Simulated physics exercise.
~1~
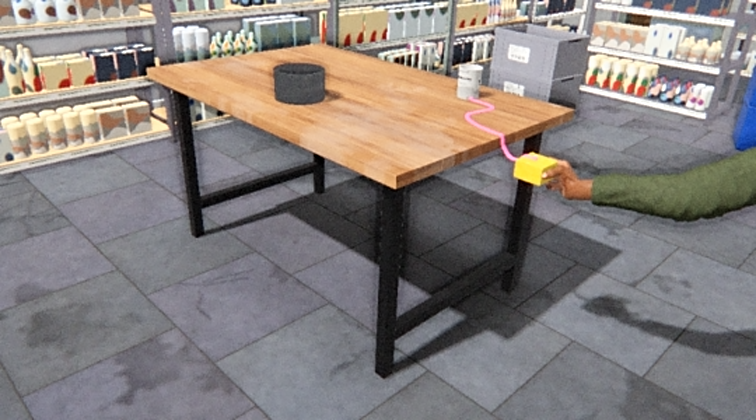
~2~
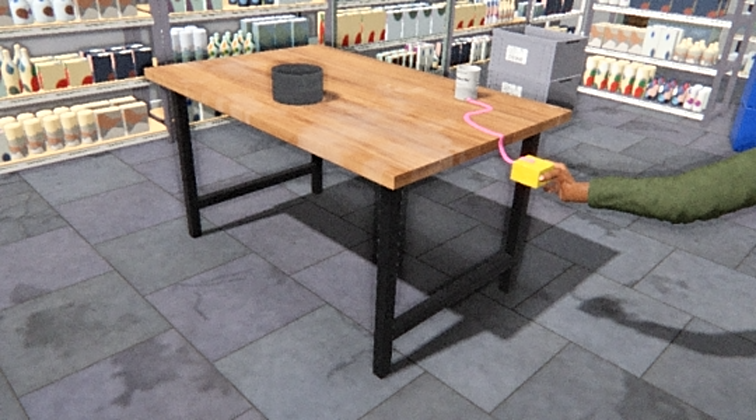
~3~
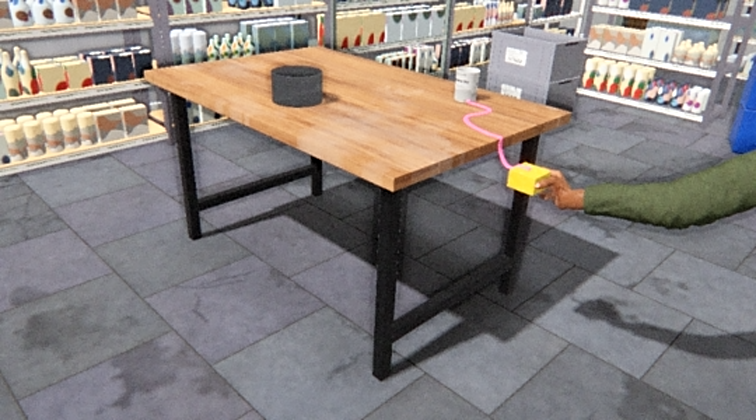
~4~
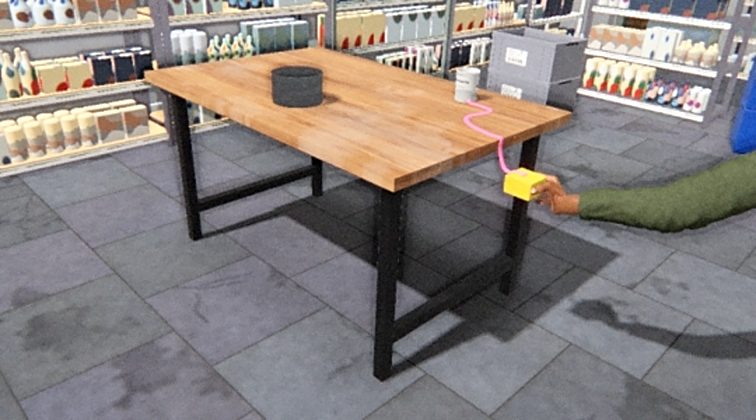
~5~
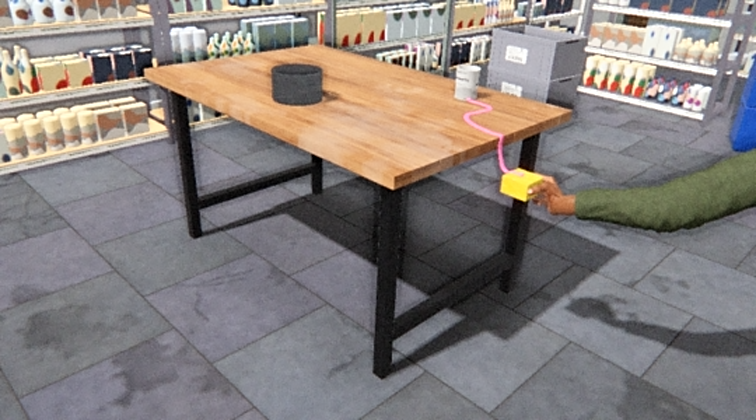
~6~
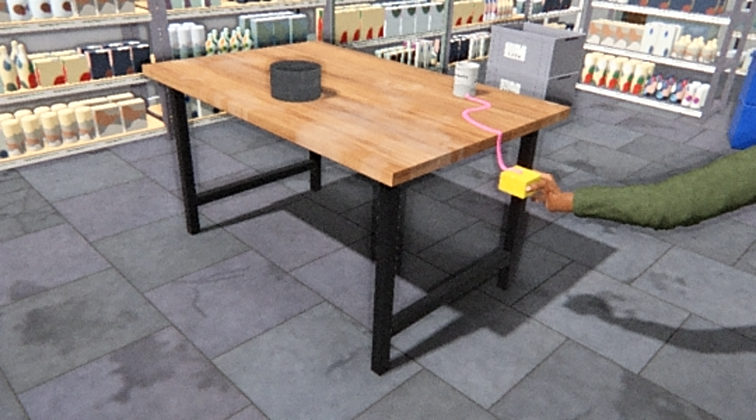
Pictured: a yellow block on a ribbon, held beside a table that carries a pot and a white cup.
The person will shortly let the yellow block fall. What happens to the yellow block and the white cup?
Result: The yellow block makes it down; the white cup falls as well.
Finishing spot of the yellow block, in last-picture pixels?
The middle sits at (482, 292).
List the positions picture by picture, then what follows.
Yellow block (536, 169); pot (299, 68); white cup (471, 67), in the first frame.
Yellow block (533, 171), in the second frame.
Yellow block (529, 179), in the third frame.
Yellow block (525, 184); ribbon through (485, 113) (471, 125), in the fourth frame.
Yellow block (522, 185); ribbon through (485, 111) (471, 123), in the fifth frame.
Yellow block (520, 182); pot (296, 66); white cup (467, 65); ribbon tied to the cup, with little slack, in the sixth frame.
Then, 0.52 s past the final frame, block in the air near (493, 284); pot still; cup over the edge.
Then, 0.88 s past the final frame, block on the floor near (482, 292); pot still; cup down on the floor.
When it is over, block on the floor near (482, 292); pot still; cup down on the floor. The yellow block lands on the floor and the white cup follows it down.
